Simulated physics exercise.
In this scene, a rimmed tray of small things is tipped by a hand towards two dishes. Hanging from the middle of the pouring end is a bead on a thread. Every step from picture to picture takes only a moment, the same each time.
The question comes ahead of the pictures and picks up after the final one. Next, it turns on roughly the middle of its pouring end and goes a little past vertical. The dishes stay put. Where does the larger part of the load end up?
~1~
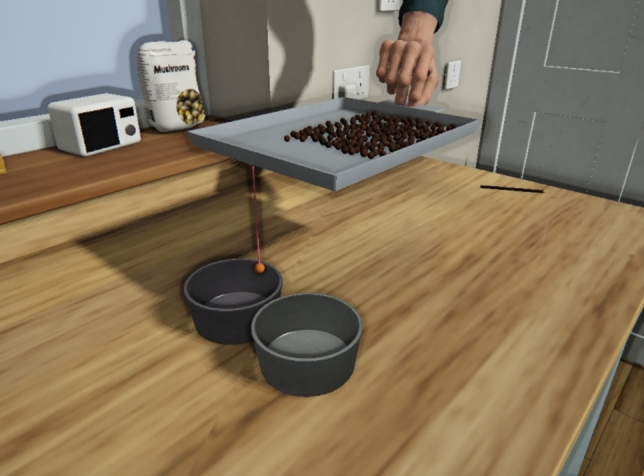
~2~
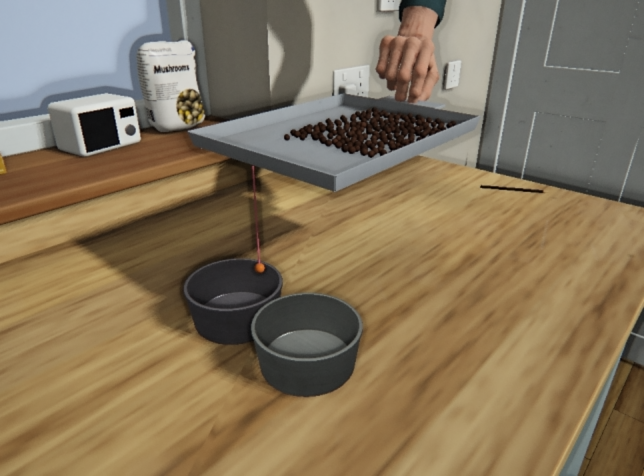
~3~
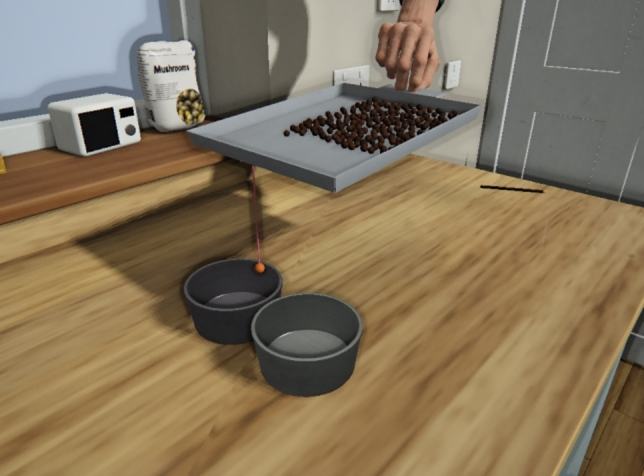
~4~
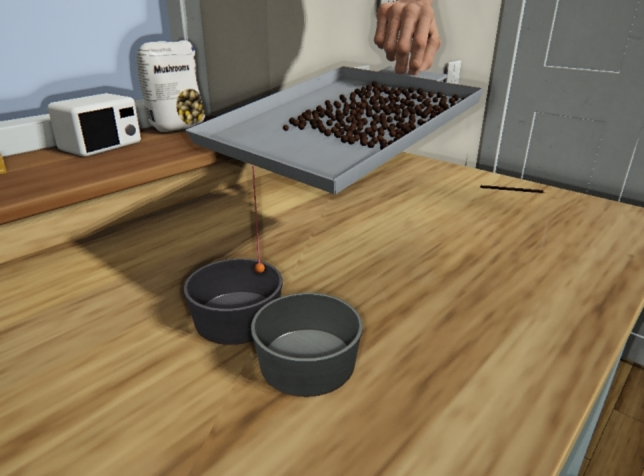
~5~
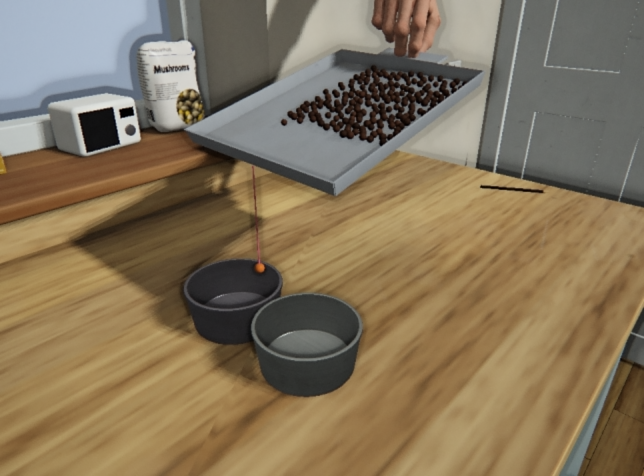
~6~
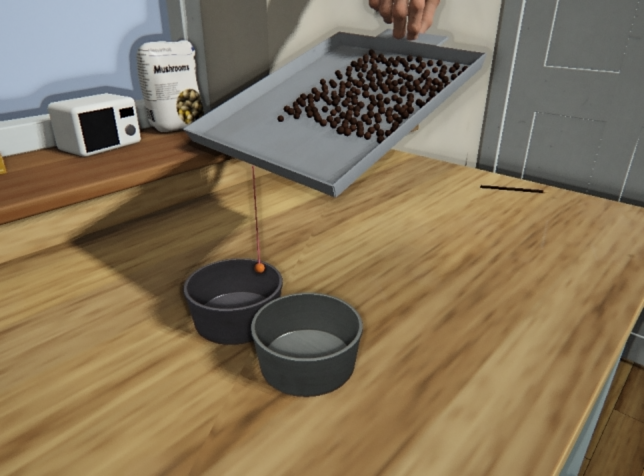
The larger part ends up in the right dish.
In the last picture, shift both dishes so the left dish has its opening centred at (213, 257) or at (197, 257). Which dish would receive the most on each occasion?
The right-placed dish first, the right-placed dish second.
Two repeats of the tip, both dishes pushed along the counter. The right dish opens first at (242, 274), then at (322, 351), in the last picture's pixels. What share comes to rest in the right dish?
You'd get 10 in a hundred first and 40 in a hundred after that.
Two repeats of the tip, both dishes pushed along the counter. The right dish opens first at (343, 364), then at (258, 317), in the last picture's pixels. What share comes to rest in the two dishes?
About 80% and about 70%.
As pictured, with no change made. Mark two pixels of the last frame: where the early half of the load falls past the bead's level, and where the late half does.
First around (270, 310), afterwards around (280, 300).
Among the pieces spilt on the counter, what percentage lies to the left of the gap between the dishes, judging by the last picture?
Near 90 in a hundred.
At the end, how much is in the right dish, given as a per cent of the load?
Result: Near 60 %.
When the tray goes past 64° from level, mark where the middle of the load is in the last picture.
Centre estimate: (294, 182).
Just after the last frame, tray tipped steeply; roughly two thirds on the tray; about a tenth in the right dish; just a few in the left dish; about a tenth outside both; roughly a quarter in the air.
A moment on, tray tipped past a quarter turn; roughly a quarter on the tray; roughly a quarter in the right dish; about a tenth in the left dish; roughly a quarter outside both; roughly a quarter in the air.
Further on, tray tipped past a quarter turn; roughly two thirds in the right dish; about a tenth in the left dish; roughly a quarter outside both.
When it is over, tray tipped past a quarter turn; roughly two thirds in the right dish; about a tenth in the left dish; roughly a quarter outside both.
